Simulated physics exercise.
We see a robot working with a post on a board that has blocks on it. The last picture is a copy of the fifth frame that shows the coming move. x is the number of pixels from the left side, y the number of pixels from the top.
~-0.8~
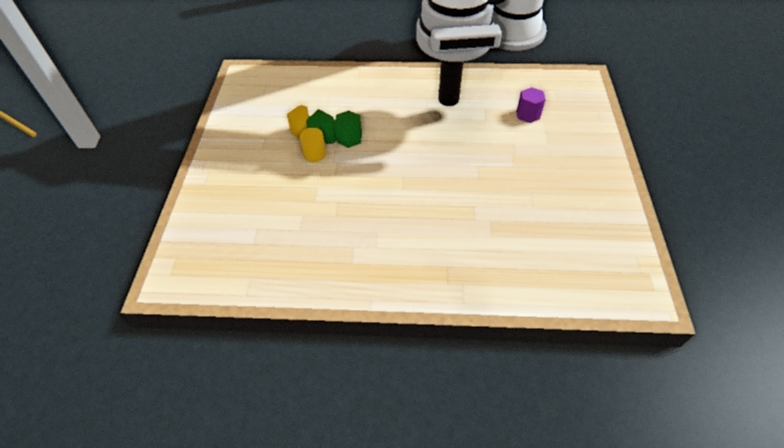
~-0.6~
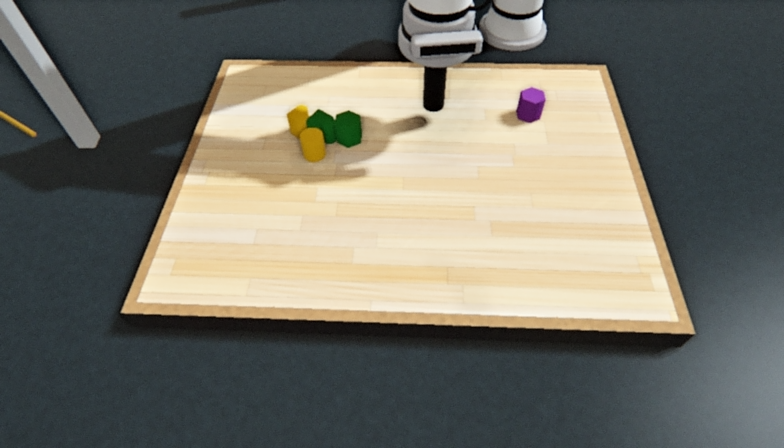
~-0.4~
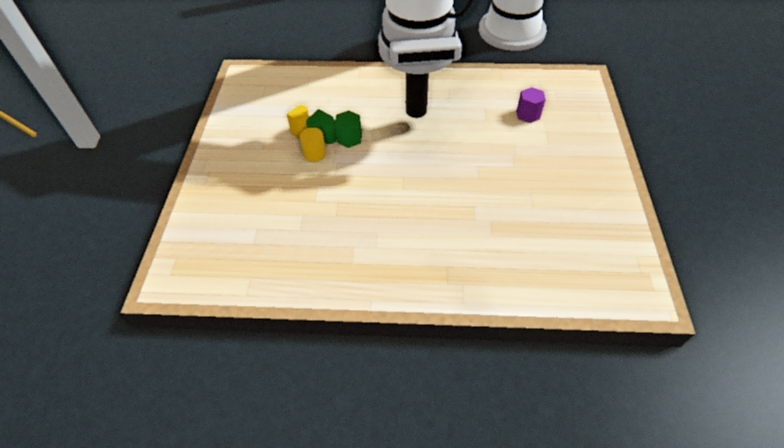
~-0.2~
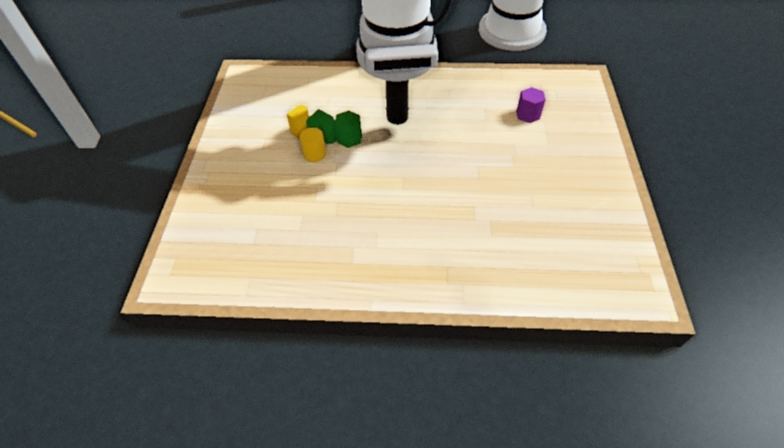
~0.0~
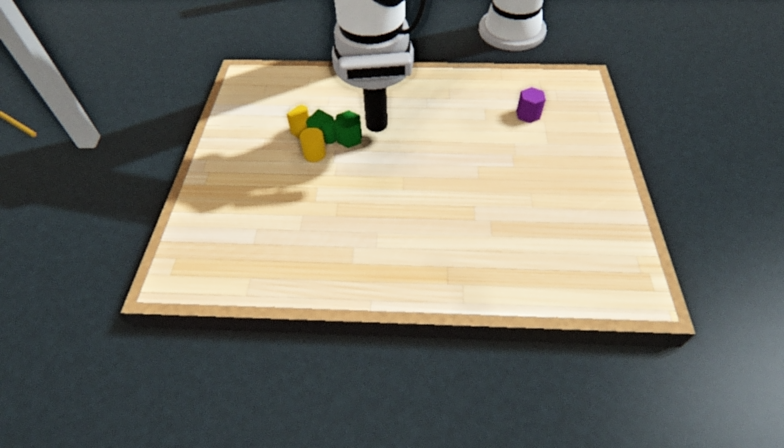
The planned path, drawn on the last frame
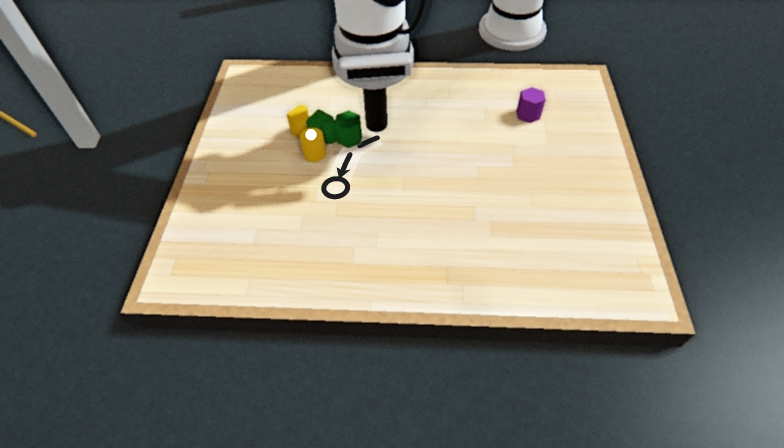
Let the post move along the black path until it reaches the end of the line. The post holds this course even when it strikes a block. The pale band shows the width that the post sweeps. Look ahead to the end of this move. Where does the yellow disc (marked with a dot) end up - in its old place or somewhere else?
At the end of the path, the yellow disc remains in its old spot.
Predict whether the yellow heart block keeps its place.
It is carried off its spot.
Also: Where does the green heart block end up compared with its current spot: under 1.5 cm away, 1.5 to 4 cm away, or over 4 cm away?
Displaced 1.5 to 4 cm.
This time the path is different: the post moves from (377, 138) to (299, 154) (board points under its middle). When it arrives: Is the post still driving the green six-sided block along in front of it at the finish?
Yes
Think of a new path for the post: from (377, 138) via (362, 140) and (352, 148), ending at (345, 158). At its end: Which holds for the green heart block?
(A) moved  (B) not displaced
(A)
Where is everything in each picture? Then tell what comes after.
The first picture shows lower end of the post at (449, 101), tops of blocks, yellow heart block at (299, 112), yellow disc at (311, 135), green heart block at (320, 118), green six-sided block at (347, 118).
The second picture shows post at (433, 106), blocks as before.
The third picture shows post at (416, 112), blocks as before.
The fourth picture shows post at (397, 118), blocks as before.
The fifth picture shows post at (377, 126), yellow heart block at (299, 112), yellow disc at (311, 135), green heart block at (320, 118), green six-sided block at (347, 118).
The drawn path runs from (377, 138) by way of (355, 149) and (344, 167) to (336, 188); the dot is on the yellow disc.
The first path, step by step. One third of the way, post at (353, 137); yellow heart block at (290, 111), turned 30° clockwise; green heart block at (305, 118); green six-sided block at (332, 122), turned 30° clockwise.
Two thirds of the way, post at (343, 155); yellow heart block at (289, 111), turned 30° clockwise; green heart block at (305, 118); green six-sided block at (332, 122), turned 30° clockwise.
At the end, post at (334, 176); yellow heart block at (289, 111), turned 30° clockwise; yellow disc not moved; green heart block at (305, 118); green six-sided block at (332, 122), turned 30° clockwise.
